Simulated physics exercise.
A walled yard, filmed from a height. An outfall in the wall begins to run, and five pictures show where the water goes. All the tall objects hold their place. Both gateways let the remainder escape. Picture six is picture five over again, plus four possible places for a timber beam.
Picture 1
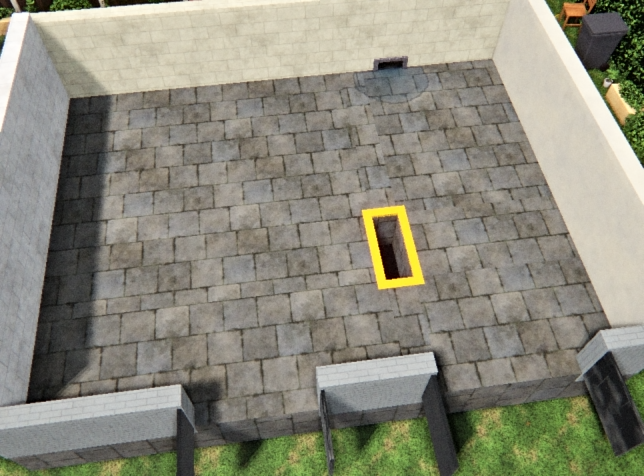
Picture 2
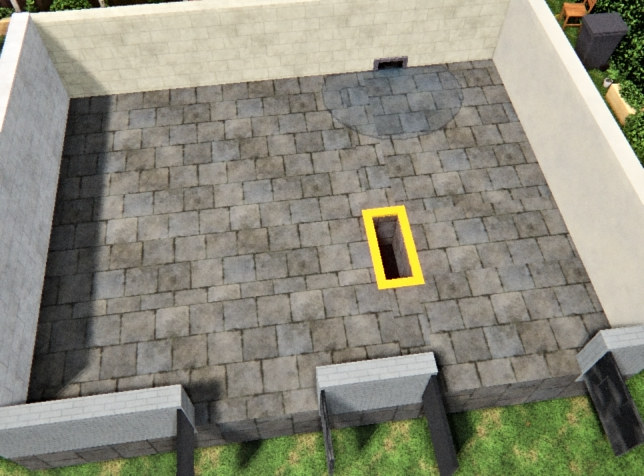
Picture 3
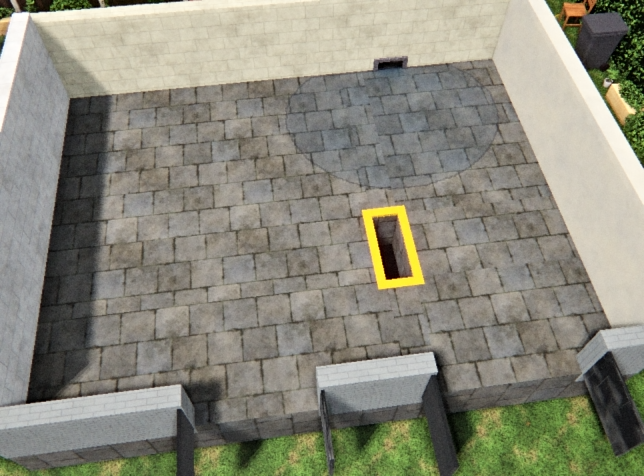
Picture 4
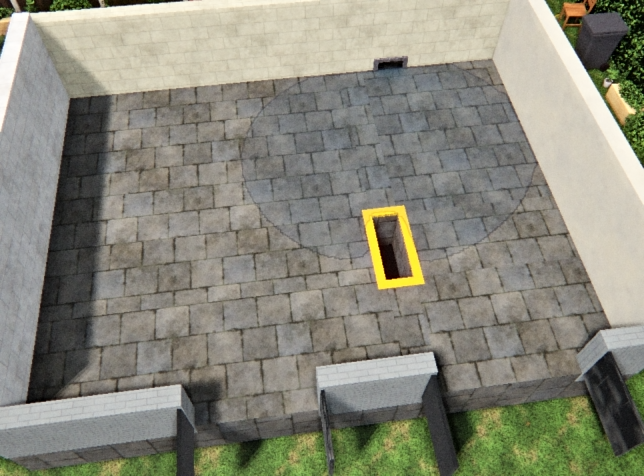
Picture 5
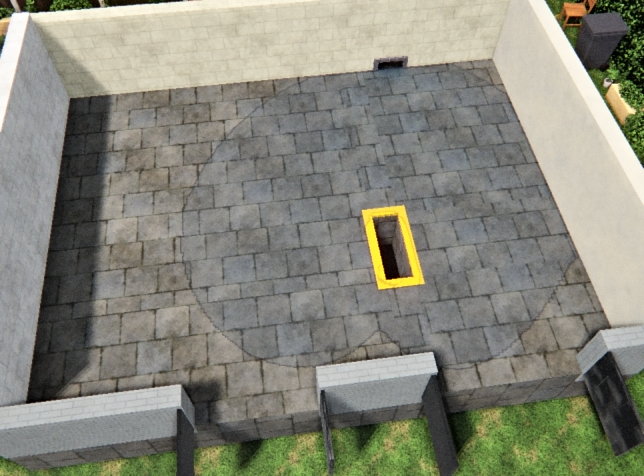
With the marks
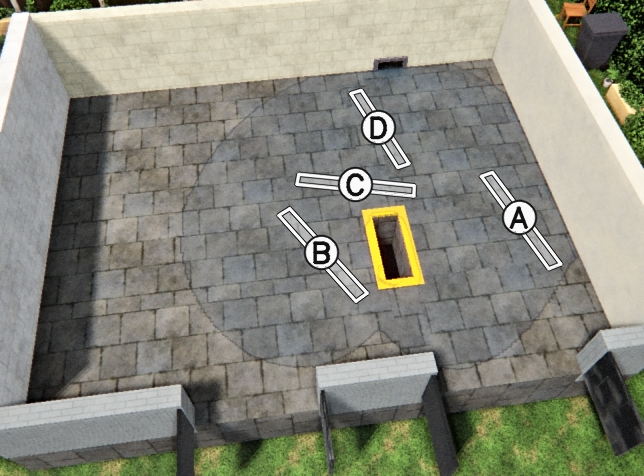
At the start, a small patch of water lies on the paving below an opening in the back wall of a walled yard. The water spreads outward in a widening curve, reaches the yellow-framed drain, then surrounds it and extends to the low front wall, covering about half the ground.
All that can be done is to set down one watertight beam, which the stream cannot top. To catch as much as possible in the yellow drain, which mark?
The best position is B.
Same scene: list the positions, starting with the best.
B, A, D, C.
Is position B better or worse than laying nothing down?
It is better.
In white, A from (486, 174) to (554, 266); B from (284, 212) to (361, 297); C from (297, 179) to (414, 190); D from (356, 91) to (403, 165).
With A, about 26 % of the stream goes into the yellow drain, about 69 % out by the gates.
With B, about 37 % of the stream goes into the yellow drain, about 57 % out by the gates.
With C, about 9 % of the stream goes into the yellow drain, about 88 % out by the gates.
With D, about 17 % of the stream goes into the yellow drain, about 76 % out by the gates.
